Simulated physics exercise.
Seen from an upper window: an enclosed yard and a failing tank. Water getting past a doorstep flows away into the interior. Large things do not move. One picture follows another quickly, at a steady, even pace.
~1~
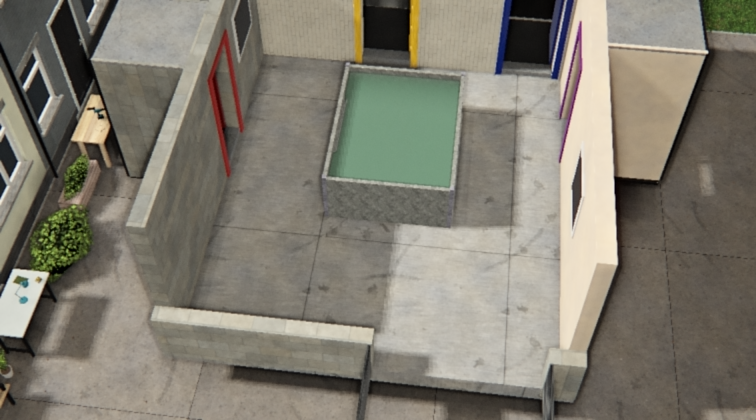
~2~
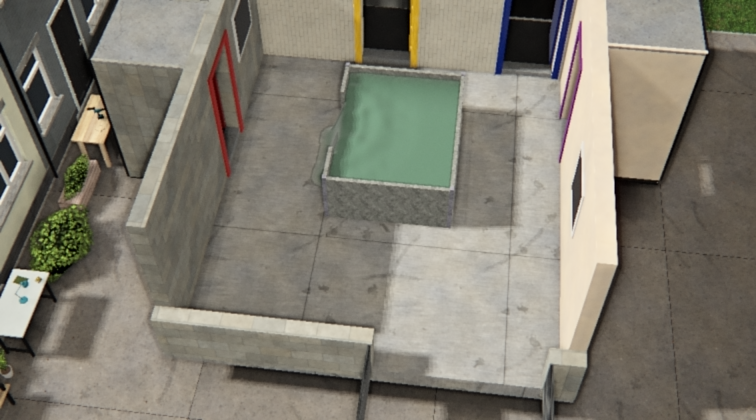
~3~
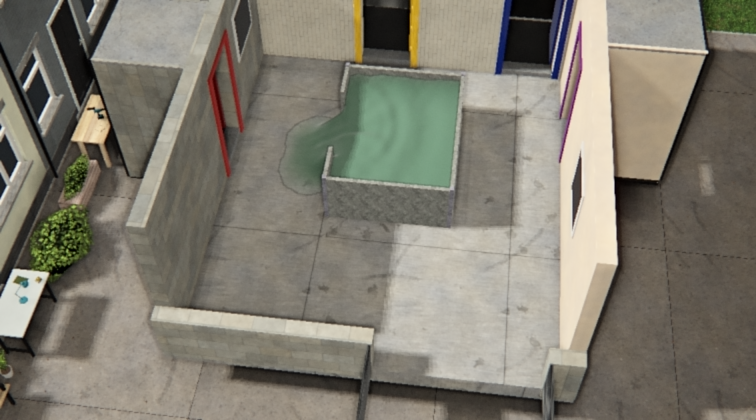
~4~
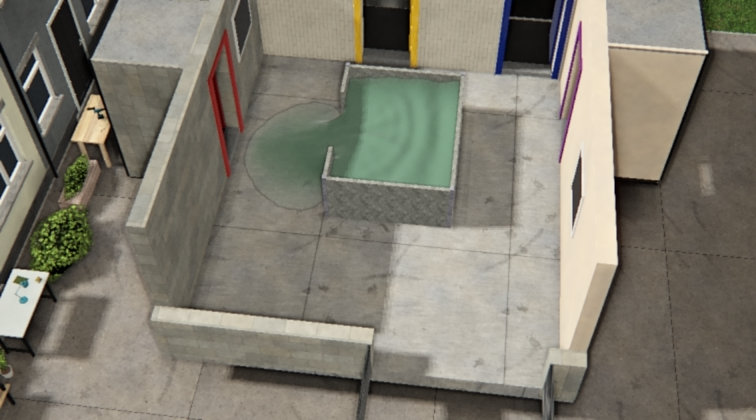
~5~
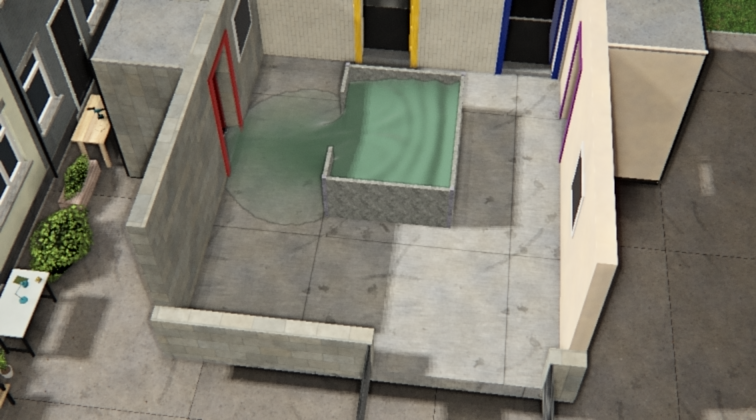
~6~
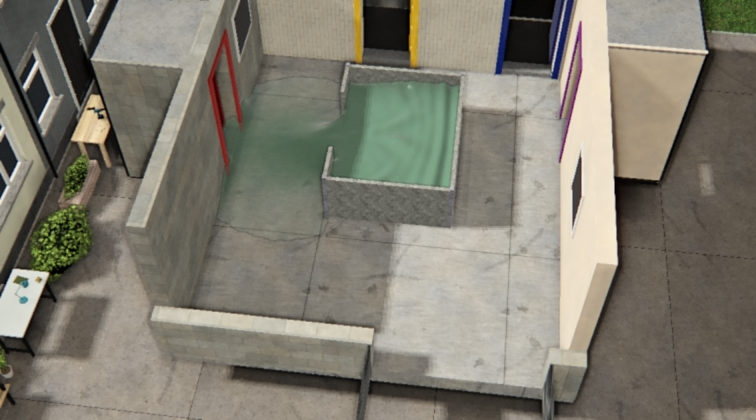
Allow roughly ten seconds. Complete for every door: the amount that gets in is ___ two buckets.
Blue door: More than; purple door: More than; red door: More than; yellow door: At most.
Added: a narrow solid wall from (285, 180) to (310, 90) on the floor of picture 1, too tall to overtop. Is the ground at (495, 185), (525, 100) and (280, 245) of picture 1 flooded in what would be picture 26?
Taking the points in order, they are high and dry, inundated and inundated.
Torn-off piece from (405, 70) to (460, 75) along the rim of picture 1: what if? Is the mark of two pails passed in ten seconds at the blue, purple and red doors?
Outcome - blue door: Past the mark, purple door: Past the mark, red door: Short of the mark.
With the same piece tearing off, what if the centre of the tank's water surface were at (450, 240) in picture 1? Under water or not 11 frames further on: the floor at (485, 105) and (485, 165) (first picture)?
Unflooded, then unflooded.
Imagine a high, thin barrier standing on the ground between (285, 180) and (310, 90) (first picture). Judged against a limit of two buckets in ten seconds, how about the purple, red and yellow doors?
Here's how it goes: The purple one ends up swamped, the red one remains below, the yellow one ends up swamped.
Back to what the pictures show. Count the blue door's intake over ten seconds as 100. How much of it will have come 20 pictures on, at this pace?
Result: 0 % of the ten-second total.
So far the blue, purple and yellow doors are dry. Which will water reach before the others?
Looks like the yellow-painted one gets there first.
A moment on, water covers 25 % of the floor; the blue door not reached, the purple door not reached, the red door far over two buckets in, the yellow door not reached.
Next, water covers 35 % of the floor; the blue door not reached, the purple door not reached, the red door far over two buckets in, the yellow door wet at the sill, nothing in.
Then, water covers 65 % of the floor; the blue door wet at the sill, nothing in, the purple door wet at the sill, nothing in, the red door far over two buckets in, the yellow door wet at the sill, nothing in.
Later, water covers 90 % of the floor; the blue door over two buckets in, the purple door over two buckets in, the red door far over two buckets in, the yellow door wet at the sill, nothing in.
In the end, water covers 100 % of the floor; the blue door far over two buckets in, the purple door far over two buckets in, the red door far over two buckets in, the yellow door wet at the sill, nothing in.
